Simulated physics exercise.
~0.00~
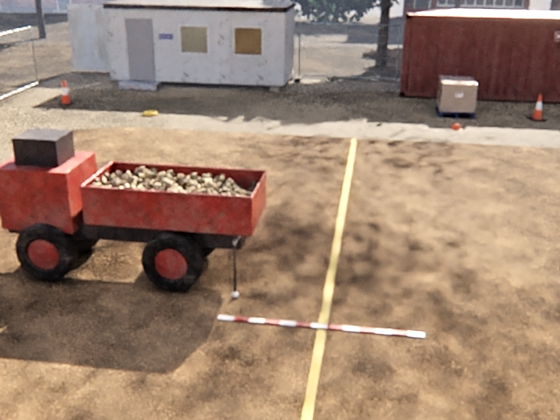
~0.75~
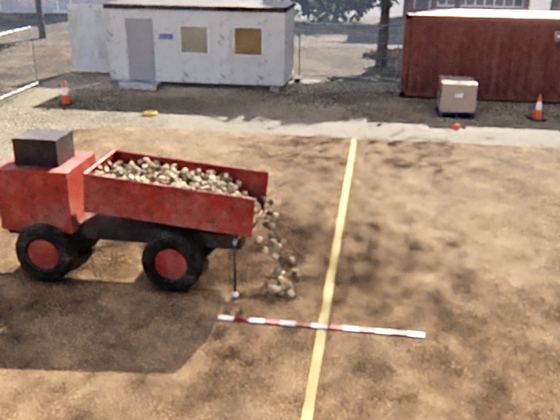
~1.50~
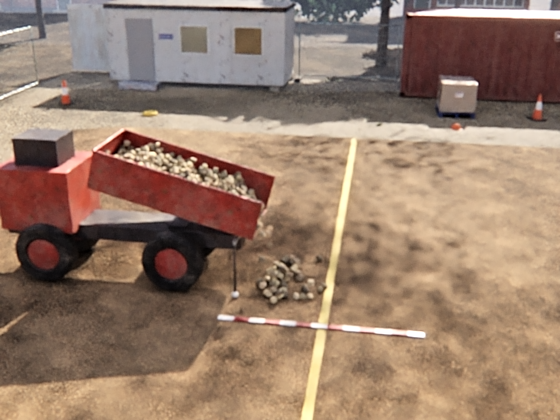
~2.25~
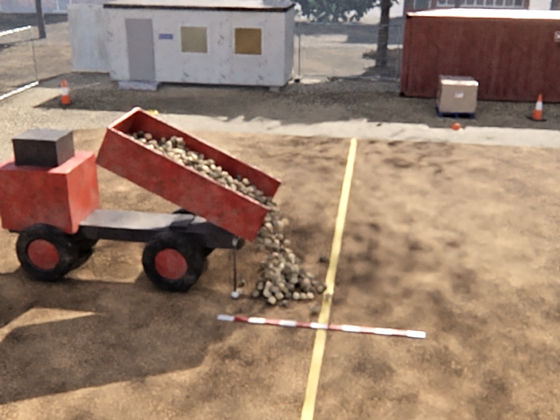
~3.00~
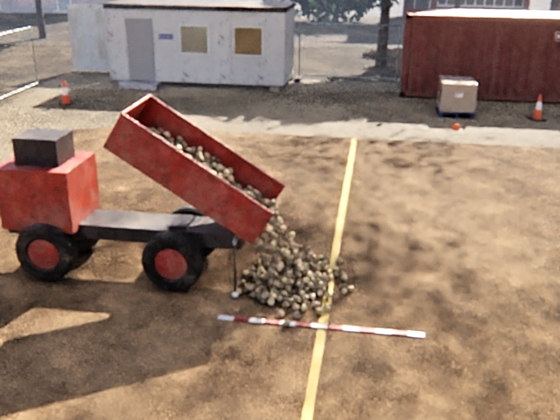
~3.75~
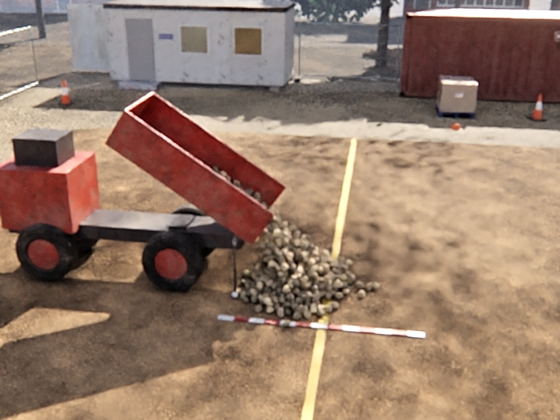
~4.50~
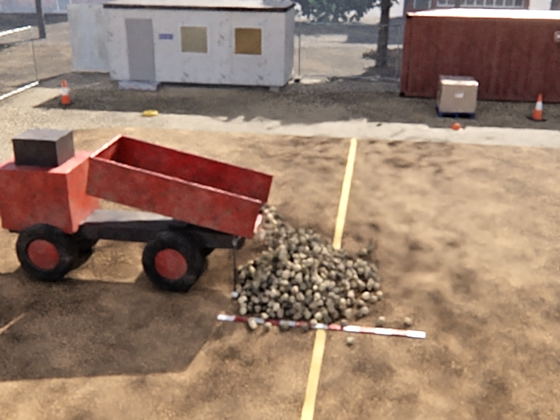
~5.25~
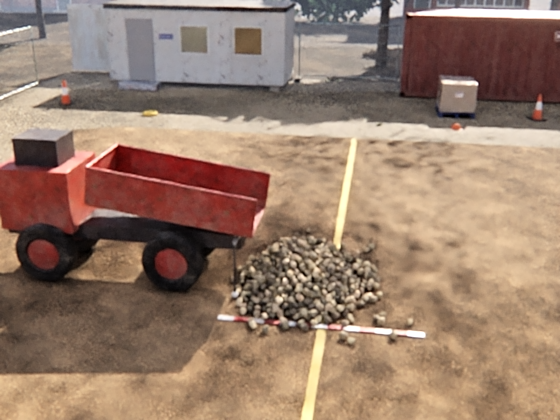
At first, a red tipper truck stands on bare brown ground, its level body loaded with pale broken rock, left of a yellow line. The body begins to tilt, and the first stones spill from its right end onto the ground behind the truck. As it rises more steeply, the rock slides out in a stream and builds a heap that spreads right across the line. The emptied body then lowers partway and stays slightly tilted. The heap ends mostly left of the line, with a smaller part beyond it and stones scattered around the red and white rod.
